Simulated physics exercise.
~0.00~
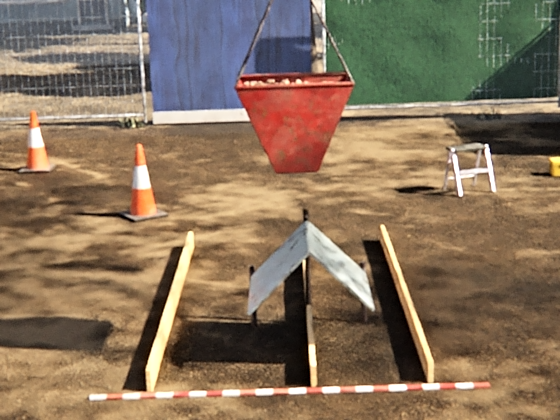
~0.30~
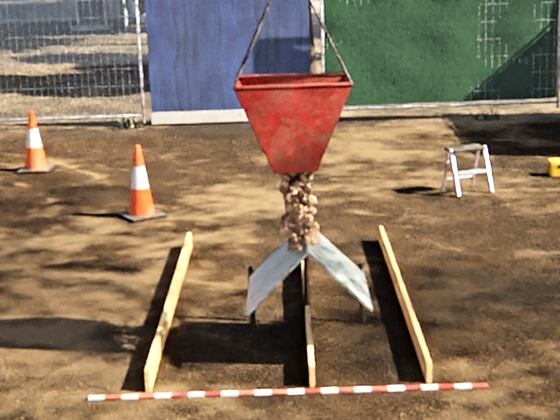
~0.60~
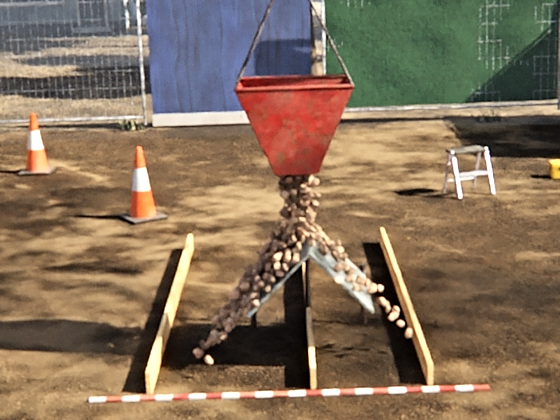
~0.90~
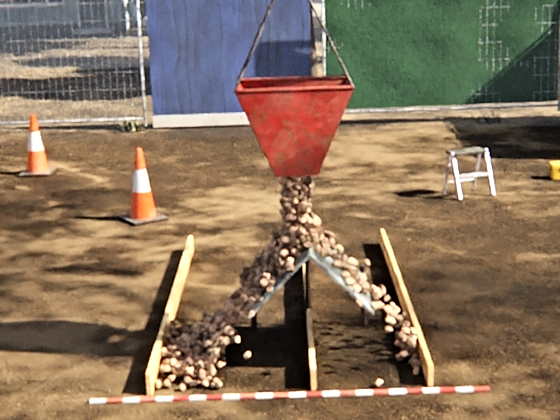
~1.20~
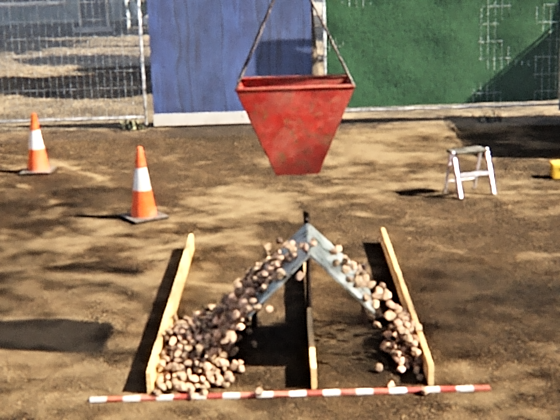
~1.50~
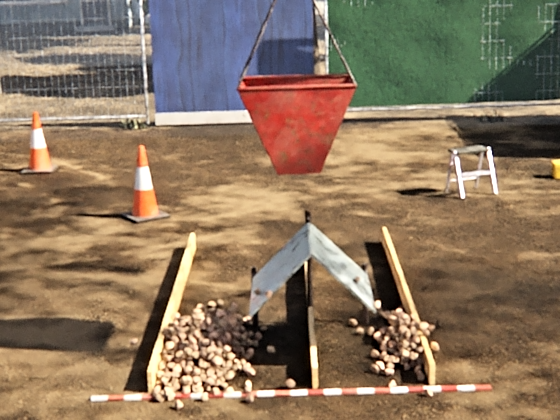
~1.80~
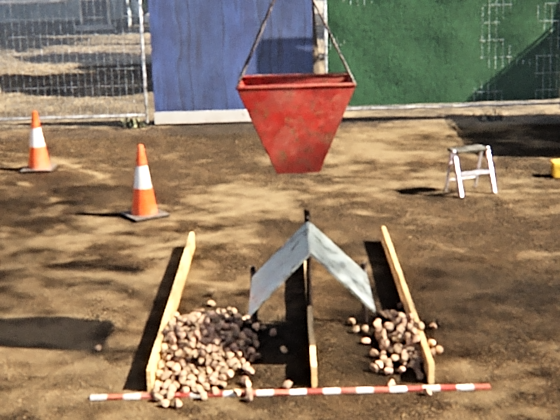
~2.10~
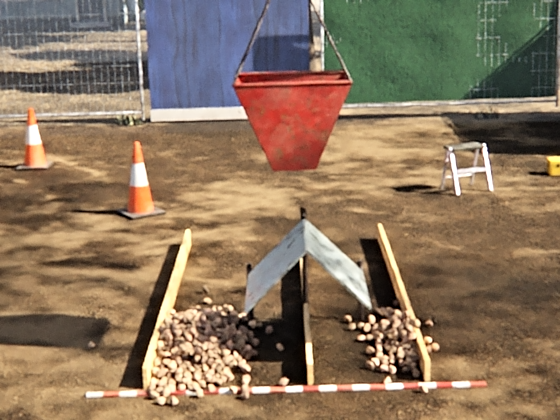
At the start, a red skip full of stones hangs still above a peaked steel plate, with upright boards on the ground forming a left and a right bay. The bottom of the skip opens and stones pour in a narrow stream onto the peak. They split and tumble down both slopes, with more going left than right. The skip empties, and the last stones slide off the steel into the bays. The stones settle into a large heap in the left bay and a much smaller one in the right, while the empty skip hangs above the bare steel.
